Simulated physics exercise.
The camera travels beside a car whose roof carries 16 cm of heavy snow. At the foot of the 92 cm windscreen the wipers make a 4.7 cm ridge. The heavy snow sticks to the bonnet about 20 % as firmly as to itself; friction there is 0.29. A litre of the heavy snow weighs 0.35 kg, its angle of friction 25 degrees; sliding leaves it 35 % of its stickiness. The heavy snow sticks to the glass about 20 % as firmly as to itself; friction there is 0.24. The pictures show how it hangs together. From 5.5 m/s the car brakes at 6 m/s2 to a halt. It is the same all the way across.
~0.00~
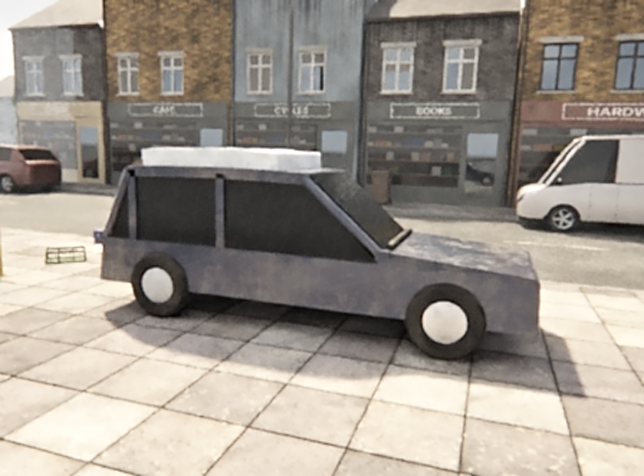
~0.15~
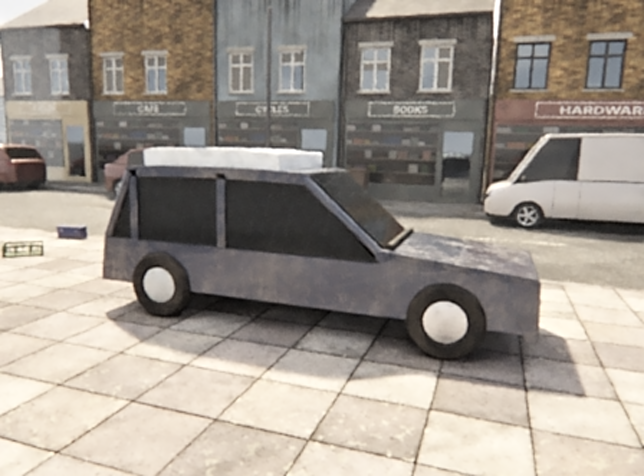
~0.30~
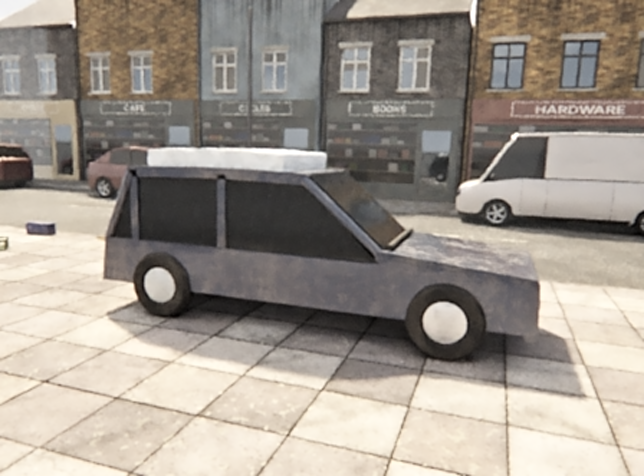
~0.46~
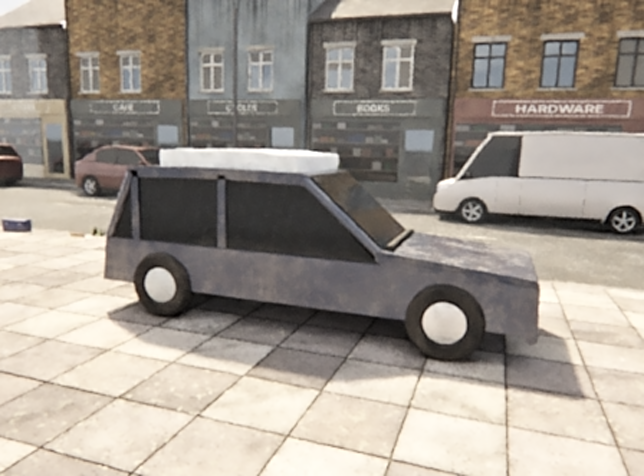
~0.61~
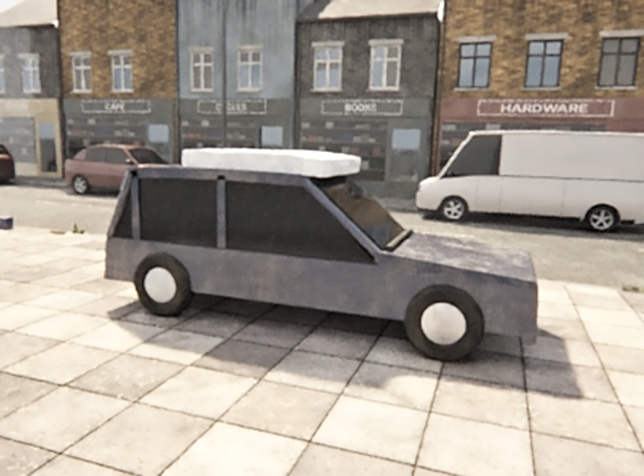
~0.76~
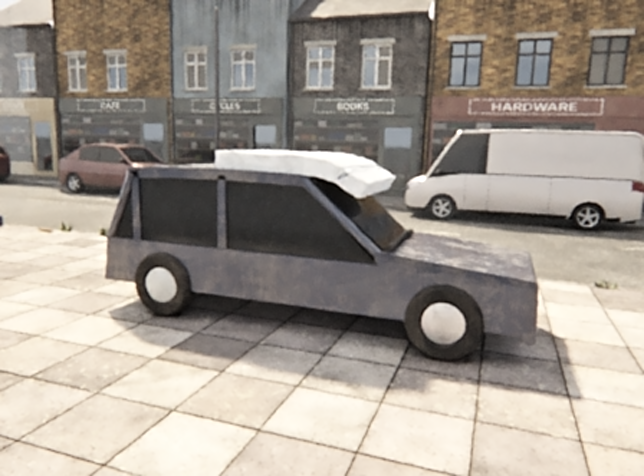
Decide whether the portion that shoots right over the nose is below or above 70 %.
It comes out above 70 %.
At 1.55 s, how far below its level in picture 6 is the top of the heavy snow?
Some 80 cm.
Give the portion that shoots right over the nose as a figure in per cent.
Some 90 per cent.
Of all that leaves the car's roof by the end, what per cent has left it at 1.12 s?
About 100 %.
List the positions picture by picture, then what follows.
In the first frame, foremost bit of the heavy snow at (278, 156).
In the second frame, foremost bit of the heavy snow at (279, 156).
In the third frame, foremost bit of the heavy snow at (283, 157), its middle shifted 4.1 cm.
In the fourth frame, foremost bit of the heavy snow at (298, 160), its middle shifted 17 cm.
In the fifth frame, foremost bit of the heavy snow at (324, 164), its middle shifted 41 cm, 11 % of it past the top of the windscreen, in one piece.
In the sixth frame, foremost bit of the heavy snow at (366, 186), its middle shifted 76 cm, 36 % of it past the top of the windscreen, cracking.
After 1.12 s, none of the snow is on the roof, 23 % on the glass, 77 % on the bonnet and none has gone off the nose.
After 1.55 s, none of the snow is on the roof, none on the glass, 33 % on the bonnet and 67 % has gone off the nose.
After 1.99 s, none of the snow is on the roof, none on the glass, 9 % on the bonnet and 91 % has gone off the nose.
After 2.42 s, none of the snow is on the roof, none on the glass, 8 % on the bonnet and 92 % has gone off the nose.
After 2.52 s, none of the snow is on the roof, none on the glass, 8 % on the bonnet and 92 % has gone off the nose.
